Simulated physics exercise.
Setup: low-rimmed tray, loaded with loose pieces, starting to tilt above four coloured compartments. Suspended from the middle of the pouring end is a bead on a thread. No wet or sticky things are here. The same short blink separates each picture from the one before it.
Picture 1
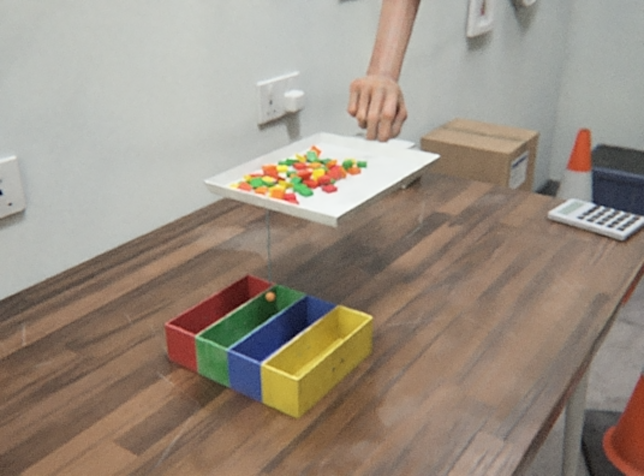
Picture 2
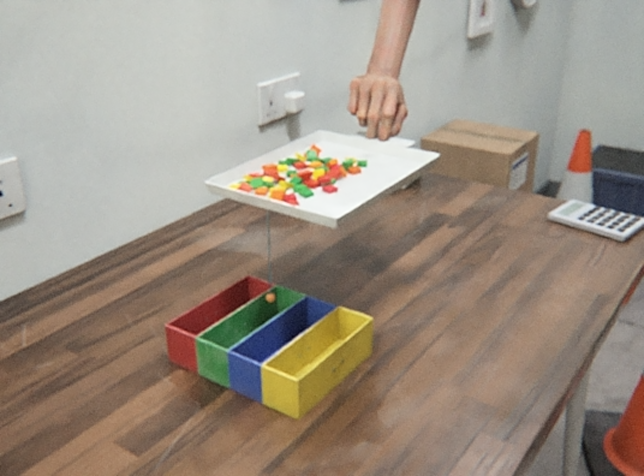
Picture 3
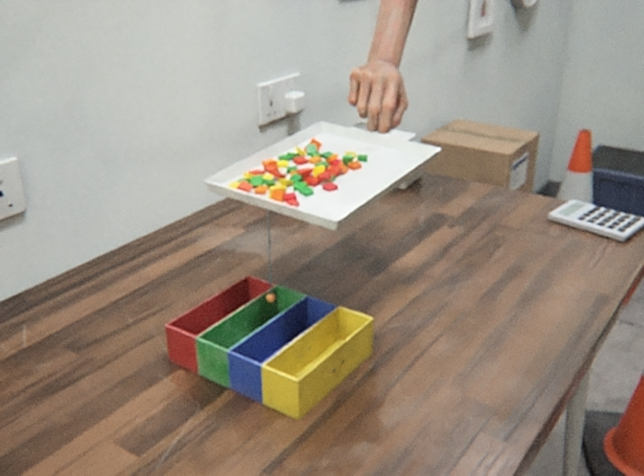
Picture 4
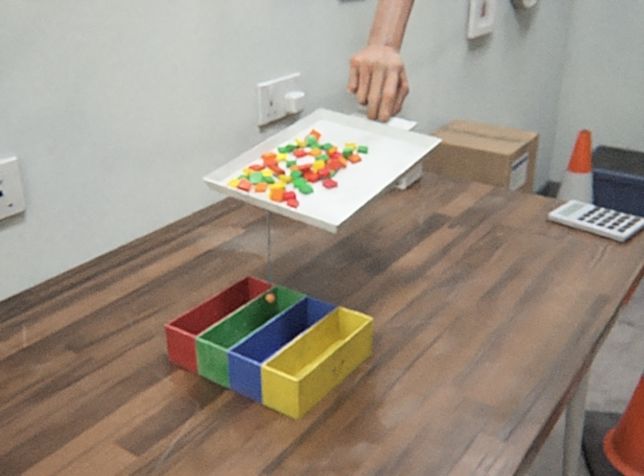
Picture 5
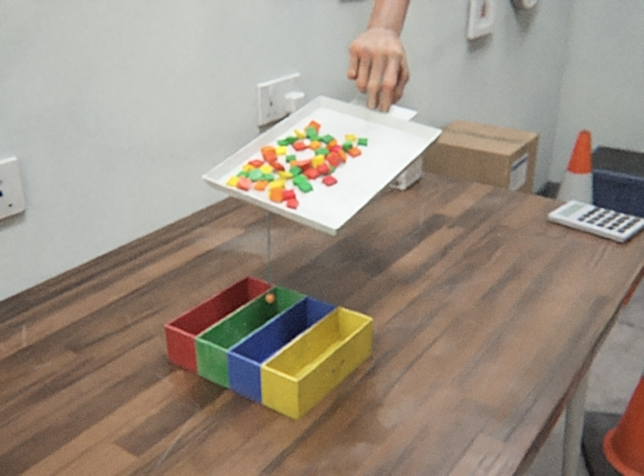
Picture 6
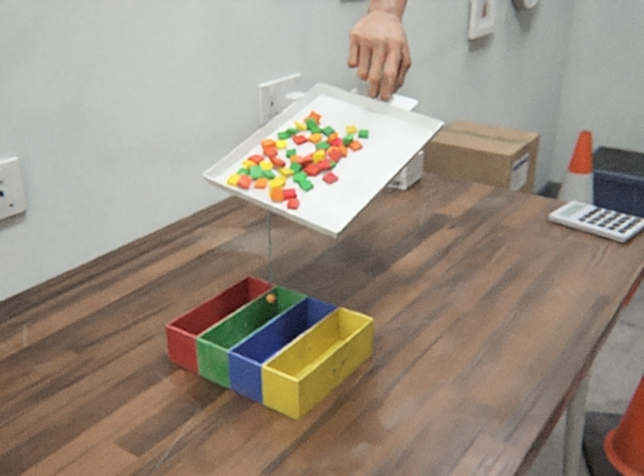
Above a wooden table, a hand gradually tilting a white tray of colourful pieces over red, green, blue and yellow compartments.
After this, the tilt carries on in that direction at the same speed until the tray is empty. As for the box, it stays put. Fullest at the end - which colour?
Yellow cell.
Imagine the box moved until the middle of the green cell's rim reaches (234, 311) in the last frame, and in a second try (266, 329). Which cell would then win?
First: The cell in yellow. Second: The cell in blue.
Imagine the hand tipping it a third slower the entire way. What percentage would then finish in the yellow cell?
Around 50 percent.
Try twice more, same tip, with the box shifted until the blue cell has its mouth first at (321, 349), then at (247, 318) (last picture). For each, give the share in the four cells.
The first yields 100 per cent and the second 30 per cent.
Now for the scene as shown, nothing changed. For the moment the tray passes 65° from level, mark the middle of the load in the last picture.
I'd put the middle of the pieces at roughly (304, 201).
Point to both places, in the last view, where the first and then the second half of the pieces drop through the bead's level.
Around (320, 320) at first; around (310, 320) after that.
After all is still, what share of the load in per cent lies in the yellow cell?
Around 60 percent.
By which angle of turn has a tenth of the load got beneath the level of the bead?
Roughly 70 degrees of turn.
Soon, tray tipped steeply; nearly all on the tray; a small part falling or outside the box.
A while on, tray tipped past a quarter turn; a small part on the tray; about a third in the yellow cell; a small part in the blue cell; about a third falling or outside the box.
Towards the end, tray tipped past a quarter turn; about two thirds in the yellow cell; about a quarter in the blue cell; a stray few in the green cell; a small part falling or outside the box.
Finally, tray tipped past a quarter turn; about two thirds in the yellow cell; about a quarter in the blue cell; a stray few in the green cell; none in the red cell; a small part outside the box.
